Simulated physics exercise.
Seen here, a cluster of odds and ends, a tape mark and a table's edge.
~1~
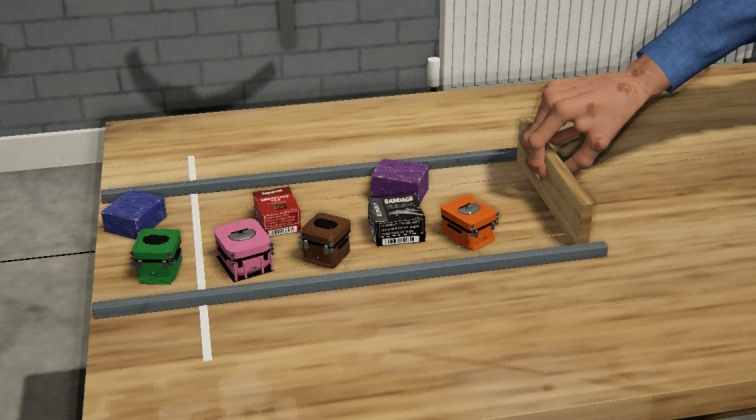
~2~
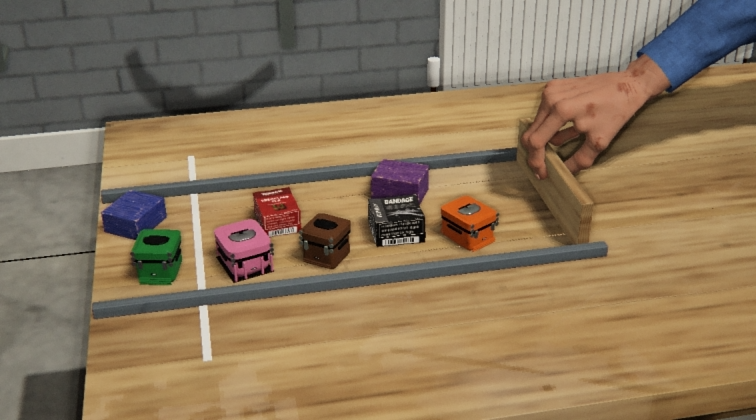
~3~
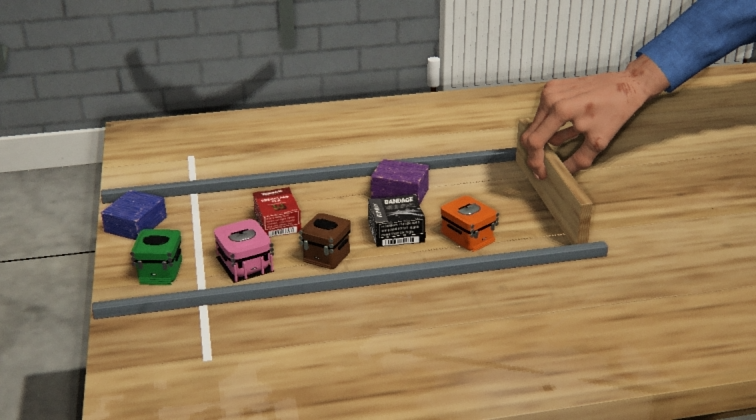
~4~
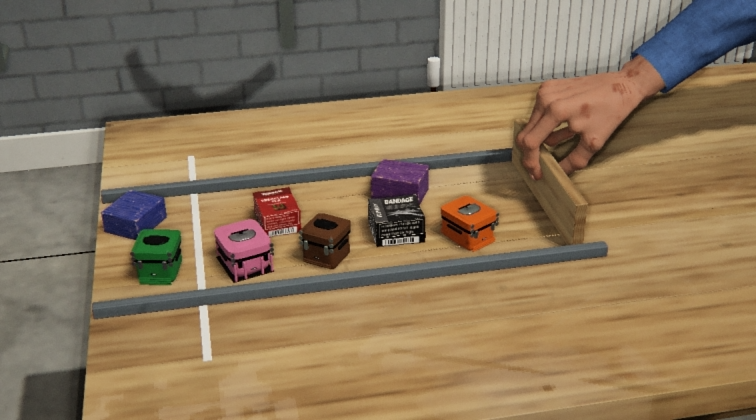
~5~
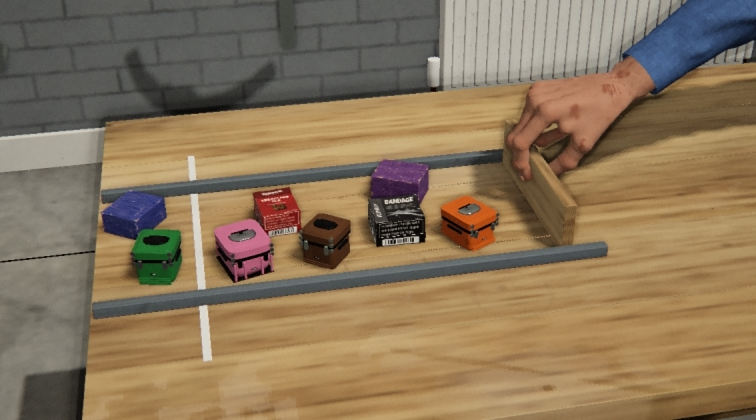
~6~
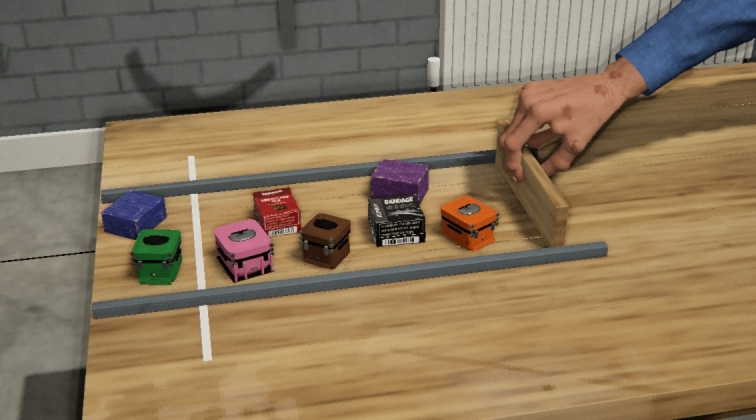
At the start, a hand holds a wooden board upright between two grey rails on a table, to the right of a cluster of small coloured boxes and cases. The board stays nearly still at first, then the hand slides it slightly left, toward the orange case, while the objects remain in place.
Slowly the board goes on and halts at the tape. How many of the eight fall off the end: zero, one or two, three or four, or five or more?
The number that fall off is one or two.
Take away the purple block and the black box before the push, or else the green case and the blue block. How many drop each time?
Fallen: 1, and 0 in the other try.
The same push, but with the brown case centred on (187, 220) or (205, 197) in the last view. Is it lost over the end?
In turn it survives; does not fall.
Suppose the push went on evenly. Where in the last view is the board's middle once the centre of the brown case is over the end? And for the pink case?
Near (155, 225) and (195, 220).
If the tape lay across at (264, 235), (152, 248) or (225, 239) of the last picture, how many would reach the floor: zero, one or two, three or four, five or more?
One after another: None; at least five; either one or two.
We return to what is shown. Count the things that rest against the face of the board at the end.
It touches 2.
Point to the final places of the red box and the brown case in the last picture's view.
About (111, 220), and the other about (140, 269).
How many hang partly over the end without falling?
The number is 2.
Early on, none off yet; blue block at rest near (134, 215); green case at rest near (158, 256); pink case at rest near (244, 250).
Finally, the number that fall off is one or two; lost, green case and blue block.
